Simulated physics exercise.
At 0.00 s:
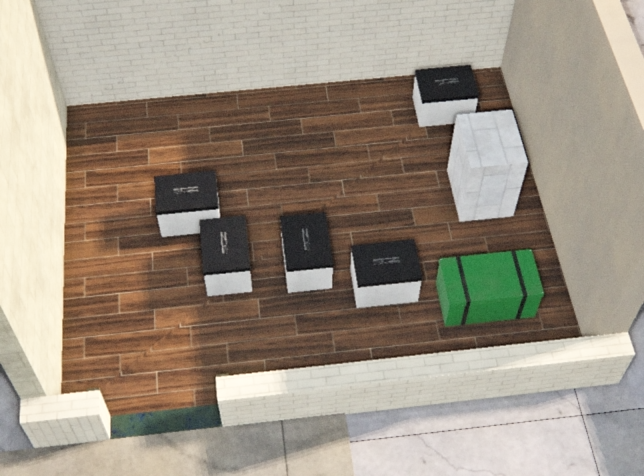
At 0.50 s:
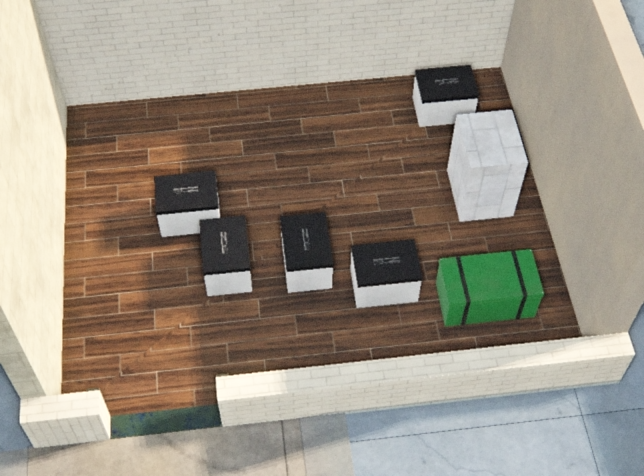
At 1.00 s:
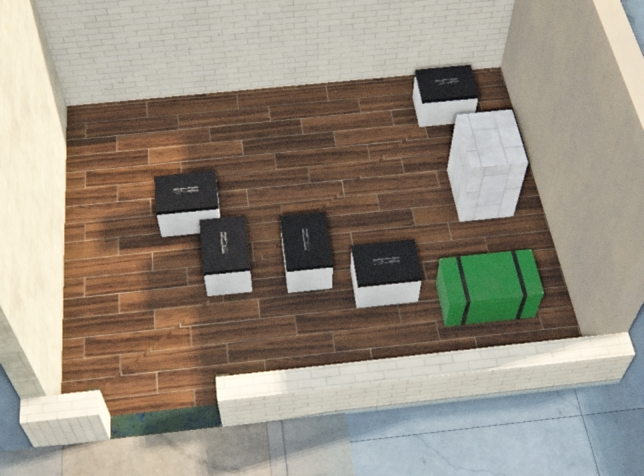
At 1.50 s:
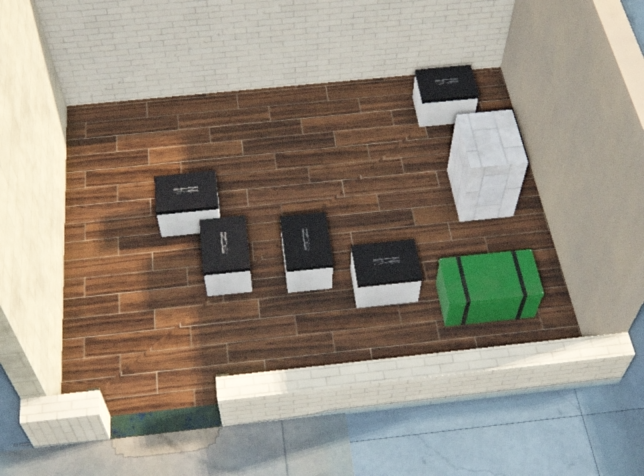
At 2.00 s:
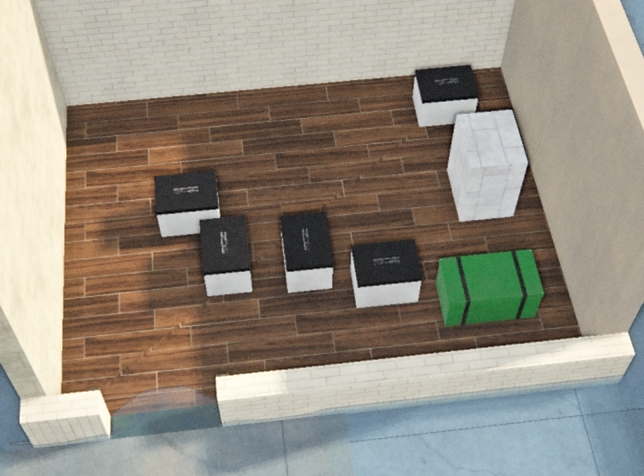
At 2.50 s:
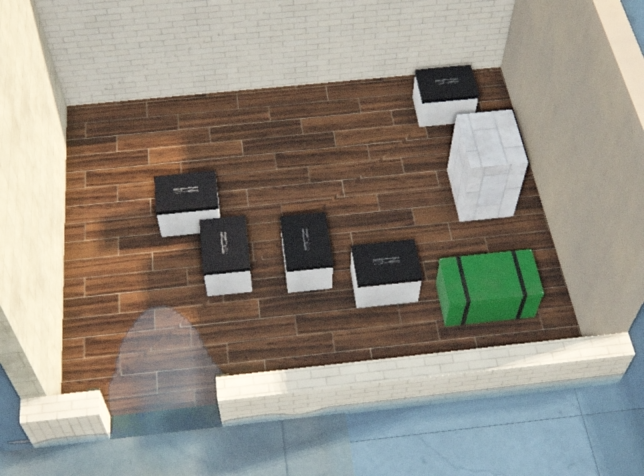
The footage shows a small wood-floored room holding black-topped white boxes, a tall white block and a green trunk, all motionless, while water spreads across the paving outside, then enters through the doorway at lower left onto the floor.
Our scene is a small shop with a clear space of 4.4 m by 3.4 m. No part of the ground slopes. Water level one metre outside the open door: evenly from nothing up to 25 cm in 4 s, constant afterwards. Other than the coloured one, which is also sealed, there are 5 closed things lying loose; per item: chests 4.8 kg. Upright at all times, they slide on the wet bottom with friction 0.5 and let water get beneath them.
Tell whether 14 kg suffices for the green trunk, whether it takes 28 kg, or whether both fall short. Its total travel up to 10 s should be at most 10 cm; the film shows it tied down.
Just the heavier choice passes.
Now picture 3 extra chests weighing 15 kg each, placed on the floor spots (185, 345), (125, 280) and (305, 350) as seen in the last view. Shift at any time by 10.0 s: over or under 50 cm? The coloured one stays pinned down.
Above the mark, above the mark, below the mark.
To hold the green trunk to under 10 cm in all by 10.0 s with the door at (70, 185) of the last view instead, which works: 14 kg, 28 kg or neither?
Result: Neither option suffices.
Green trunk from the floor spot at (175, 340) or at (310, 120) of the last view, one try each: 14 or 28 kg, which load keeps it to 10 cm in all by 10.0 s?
In that order: Neither is enough; neither holds.
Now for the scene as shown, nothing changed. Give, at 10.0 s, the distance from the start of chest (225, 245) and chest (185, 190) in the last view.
They've ended up 250 cm and 250 cm away, in that order.
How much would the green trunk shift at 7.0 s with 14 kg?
0 cm.
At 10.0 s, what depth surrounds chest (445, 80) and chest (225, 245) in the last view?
I'd put it at 12 cm and 16 cm respectively.
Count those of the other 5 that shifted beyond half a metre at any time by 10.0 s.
It works out to 4.
After 3.5 s the green trunk would be 0 cm from its start with 14 kg and 0 cm from its start with 28 kg; 0 cm of water round it then.
After 4.5 s the green trunk would be 0 cm from its start with 14 kg and 0 cm from its start with 28 kg; 0 cm of water round it then.
After 7.0 s the green trunk would be 0 cm from its start with 14 kg and 0 cm from its start with 28 kg; 0 cm of water round it then.
After 10.0 s the green trunk would be 23 cm from its start with 14 kg and 0 cm from its start with 28 kg; 5 cm of water round it then.
